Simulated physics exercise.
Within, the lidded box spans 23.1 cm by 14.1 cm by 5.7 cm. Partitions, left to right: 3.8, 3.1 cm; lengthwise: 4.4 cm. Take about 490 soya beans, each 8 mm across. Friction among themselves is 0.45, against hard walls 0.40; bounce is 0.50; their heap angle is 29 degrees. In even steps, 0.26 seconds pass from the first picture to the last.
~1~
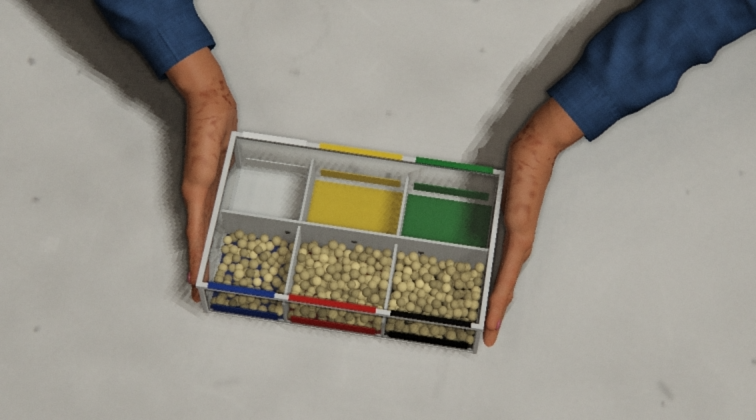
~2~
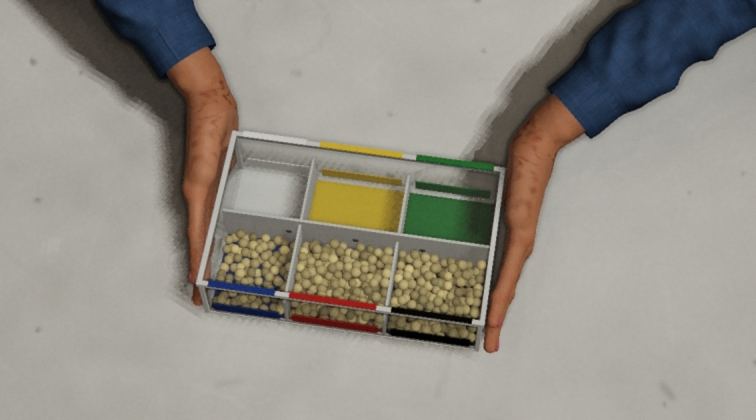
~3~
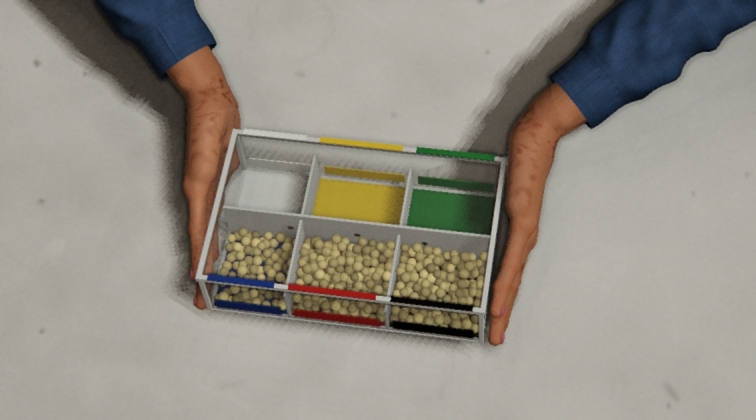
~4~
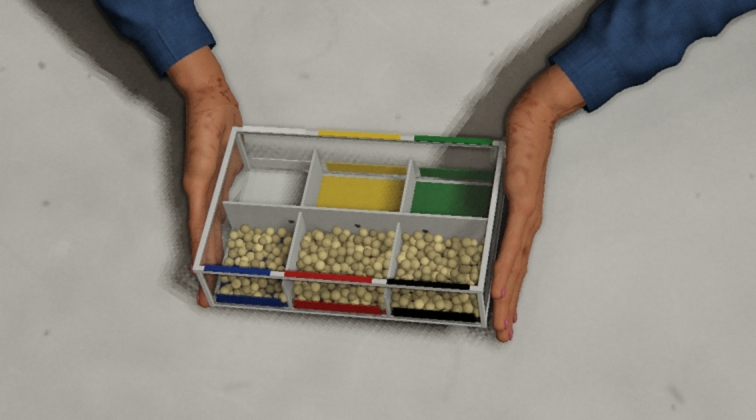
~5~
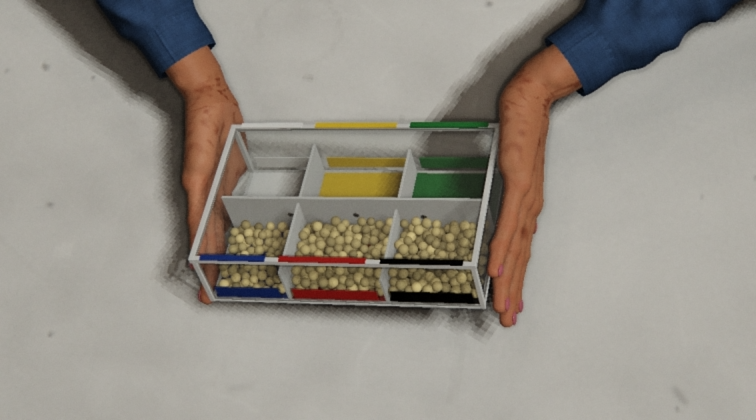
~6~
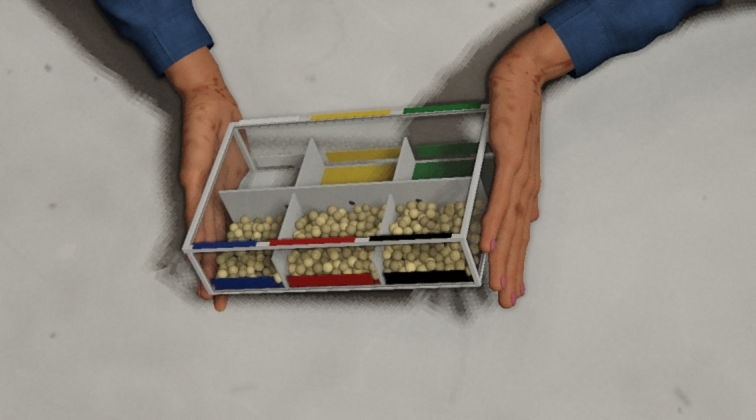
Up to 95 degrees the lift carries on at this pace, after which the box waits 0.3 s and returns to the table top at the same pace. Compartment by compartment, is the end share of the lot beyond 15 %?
Outcome: Red: Clears the bar; blue: Clears the bar; green: Does not clear the bar; yellow: Does not clear the bar; white: Clears the bar; black: Does not clear the bar.
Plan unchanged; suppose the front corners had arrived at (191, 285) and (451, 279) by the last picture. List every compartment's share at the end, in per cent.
Per cent at the finish: Red 45, blue 45, green 0, yellow 0, white 5, black 5.
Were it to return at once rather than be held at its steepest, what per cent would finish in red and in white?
Red 40, white 15.
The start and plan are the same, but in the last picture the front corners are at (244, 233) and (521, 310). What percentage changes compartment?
Roughly 40 per cent.
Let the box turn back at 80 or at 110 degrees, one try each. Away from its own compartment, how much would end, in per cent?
Some 35 and some 60 per cent, respectively.
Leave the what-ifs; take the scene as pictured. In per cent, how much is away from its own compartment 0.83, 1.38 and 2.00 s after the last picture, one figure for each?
40, 45, 50.
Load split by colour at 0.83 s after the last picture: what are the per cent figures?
In per cent: Red 45; blue 25; green 0; yellow 0; white 15; black 10.
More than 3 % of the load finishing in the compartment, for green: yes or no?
As for green, not so.
Then, 0.83 s after the last picture, tilt 95 degrees; red 45 %, blue 25 %, white 15 %, black 10 %.
Then, 1.38 s after the last picture, tilt 49 degrees; red 40 %, blue 30 %, white 20 %, black 5 %.
Then, 2.00 s after the last picture, tilt 0 degrees; red 40 %, blue 30 %, white 20 %, black 5 %.
In the end, red 40 %, blue 30 %, green 0 %, yellow 0 %, white 20 %, black 5 %.
